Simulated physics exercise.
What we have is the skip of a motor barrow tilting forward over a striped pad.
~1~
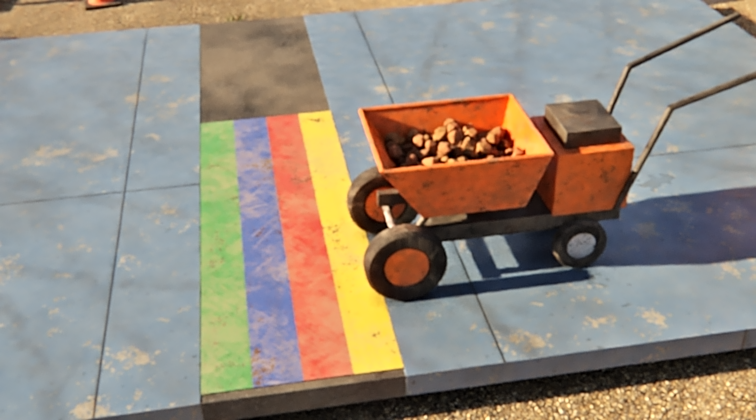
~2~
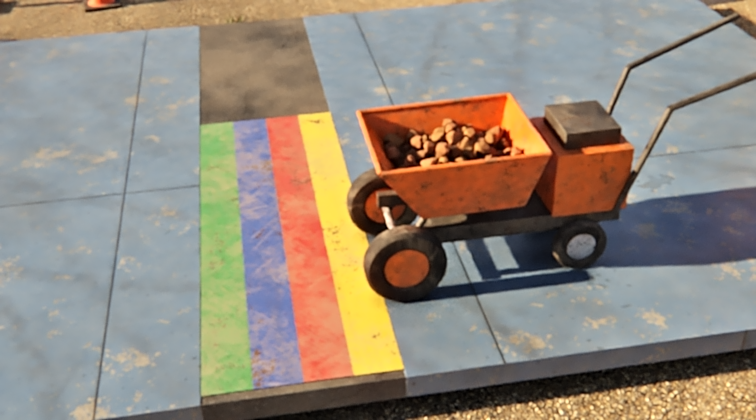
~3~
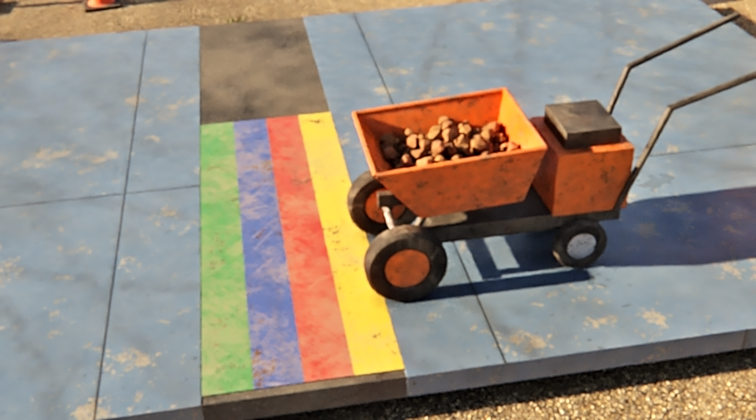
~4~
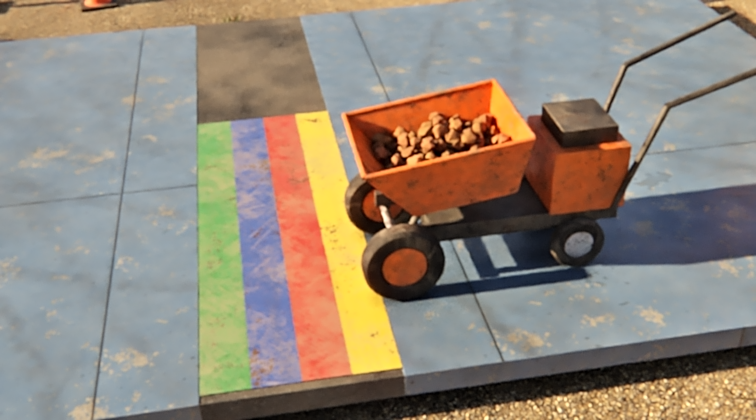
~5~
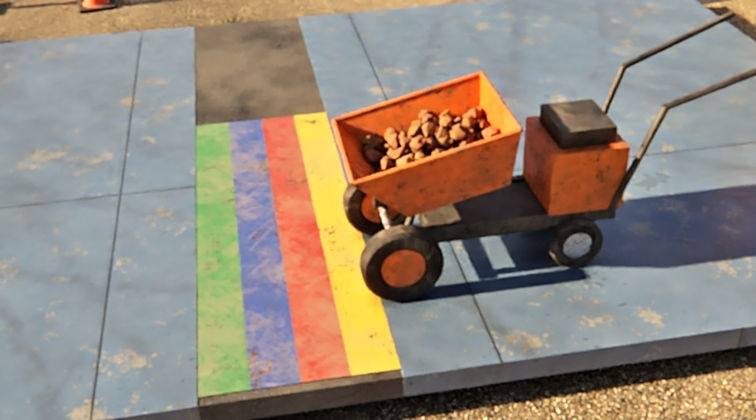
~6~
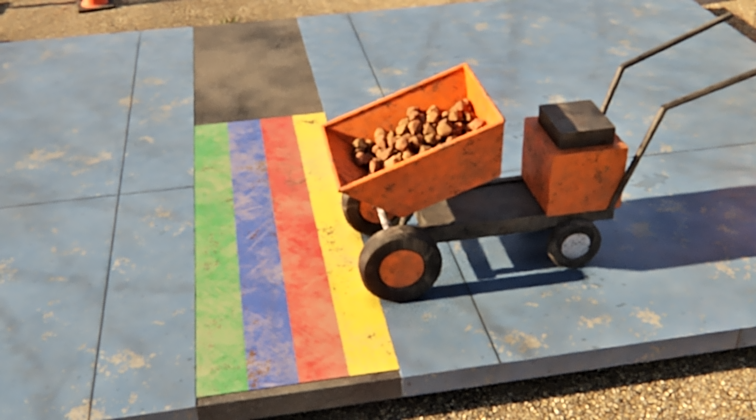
On a blue platform beside colored stripes, an orange barrow's clod-filled skip gradually tilts forward left.
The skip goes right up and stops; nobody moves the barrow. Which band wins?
Most covered: The blue band.
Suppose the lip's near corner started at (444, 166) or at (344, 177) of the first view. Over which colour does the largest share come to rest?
The first try: The red strip. The second: The strip in green.
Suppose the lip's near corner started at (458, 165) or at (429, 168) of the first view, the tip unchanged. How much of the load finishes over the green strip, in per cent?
First some 10, then 10 per cent.
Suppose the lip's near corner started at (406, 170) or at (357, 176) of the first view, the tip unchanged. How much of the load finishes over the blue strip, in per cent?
Roughly 40 per cent, and 30 per cent.
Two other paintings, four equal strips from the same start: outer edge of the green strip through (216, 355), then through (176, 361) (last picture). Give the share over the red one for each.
About 0 and 20 per cent.
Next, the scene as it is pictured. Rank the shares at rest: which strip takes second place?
The runner-up: The green one.
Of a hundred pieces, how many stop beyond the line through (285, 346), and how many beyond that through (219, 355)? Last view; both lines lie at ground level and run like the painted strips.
In turn 80 and 20 in a hundred.
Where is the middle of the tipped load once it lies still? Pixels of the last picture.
Around (247, 275).
Just after the last frame, skip tipped steeply; every one in the skip.
A moment on, skip tipped right over; the larger part in the skip; about a tenth over the blue strip; about a tenth over the green strip.
Further on, skip tipped right over; about a tenth in the skip; just a few over the red strip; roughly half over the blue strip; roughly a quarter over the green strip; about a tenth off the paint.
When it is over, skip tipped right over; about a tenth in the skip; not one over the yellow strip; about a tenth over the red strip; roughly half over the blue strip; roughly a third over the green strip; about a tenth off the paint.
